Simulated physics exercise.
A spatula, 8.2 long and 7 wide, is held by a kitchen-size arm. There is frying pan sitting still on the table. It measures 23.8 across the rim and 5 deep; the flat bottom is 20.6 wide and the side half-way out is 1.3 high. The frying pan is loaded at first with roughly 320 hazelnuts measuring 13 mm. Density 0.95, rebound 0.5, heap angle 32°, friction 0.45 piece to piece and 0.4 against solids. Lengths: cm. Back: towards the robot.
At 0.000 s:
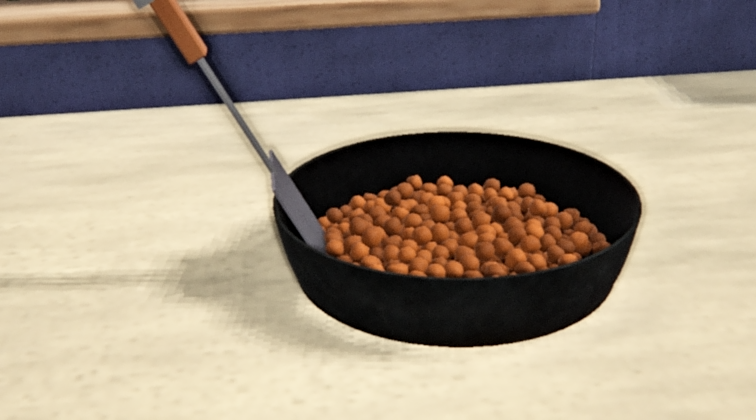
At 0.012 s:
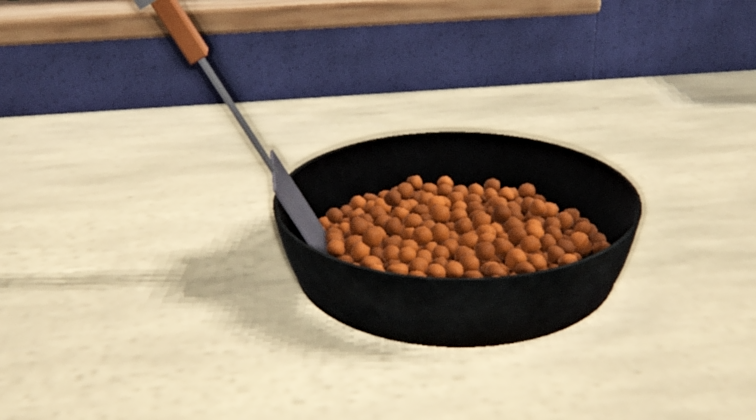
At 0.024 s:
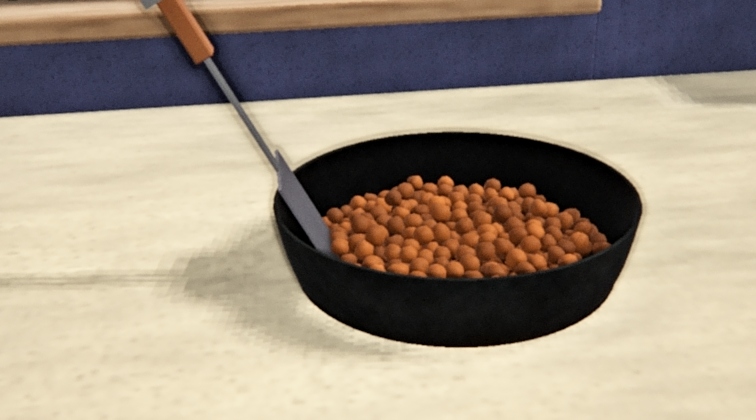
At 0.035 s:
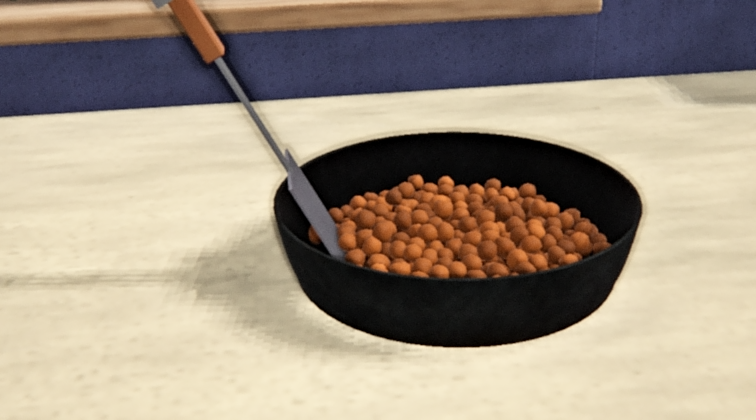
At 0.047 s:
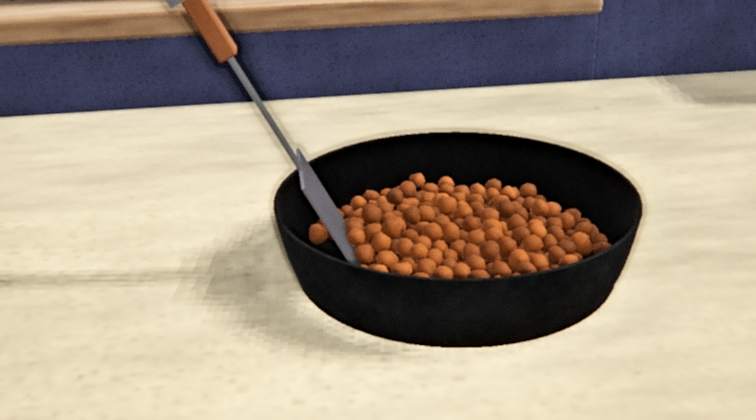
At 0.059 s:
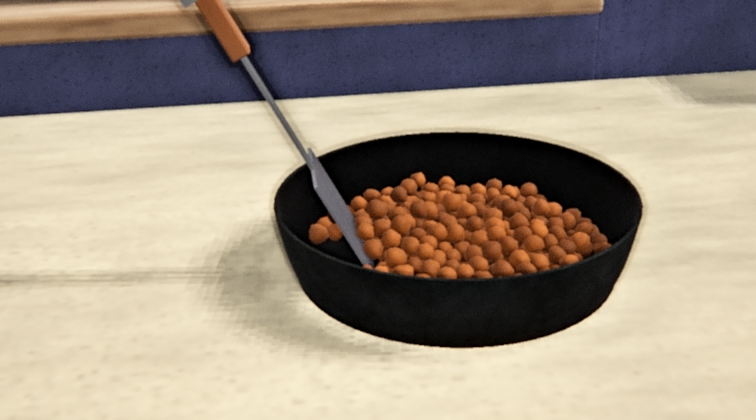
A black frying pan heaped with reddish-brown hazelnuts sits on a pale, cream-coloured table, seen from slightly above, with a blue band and a wooden ledge behind. A grey spatula with an orange-brown handle slants down from the upper left into the pan's left side. The spatula slides slowly a short way right, nudging nearby nuts, a few showing behind its blade, while the pan and camera stay still.
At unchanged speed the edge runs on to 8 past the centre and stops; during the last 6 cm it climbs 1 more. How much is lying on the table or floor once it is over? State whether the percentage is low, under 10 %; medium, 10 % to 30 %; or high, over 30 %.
The percentage is low.
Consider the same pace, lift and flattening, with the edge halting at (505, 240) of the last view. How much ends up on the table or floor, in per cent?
Something near 0 in a hundred.
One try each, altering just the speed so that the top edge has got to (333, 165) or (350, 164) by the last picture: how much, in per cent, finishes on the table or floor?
Respectively, some 15 and 20 per cent.
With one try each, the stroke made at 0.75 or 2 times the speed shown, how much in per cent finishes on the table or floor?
Around 5 per cent, then around 20 per cent, would end on the table or floor.
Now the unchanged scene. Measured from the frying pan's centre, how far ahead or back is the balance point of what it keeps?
I'd say it's roughly 3.5 cm toward the front.
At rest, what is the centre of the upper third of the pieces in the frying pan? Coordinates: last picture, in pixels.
It is centred around (574, 207).
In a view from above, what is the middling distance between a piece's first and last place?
It comes to some 2 cm.
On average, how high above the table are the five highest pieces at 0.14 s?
Height: Some 5 cm.
After 0.14 s, sloping 63°, highest piece 5 above the table; 324 in the frying pan.
After 0.21 s, sloping 63°, highest piece 6 above the table; 324 in the frying pan.
After 0.45 s, sloping 63°, highest piece 6 above the table; 307 in the frying pan, 15 on the table or floor, 2 on the blade or in flight.
After 1.50 s, sloping 63°, highest piece 6 above the table; 307 in the frying pan, 17 on the table or floor.
At rest, 307 in the frying pan, 17 on the table or floor. That is 5 % on the table or floor.
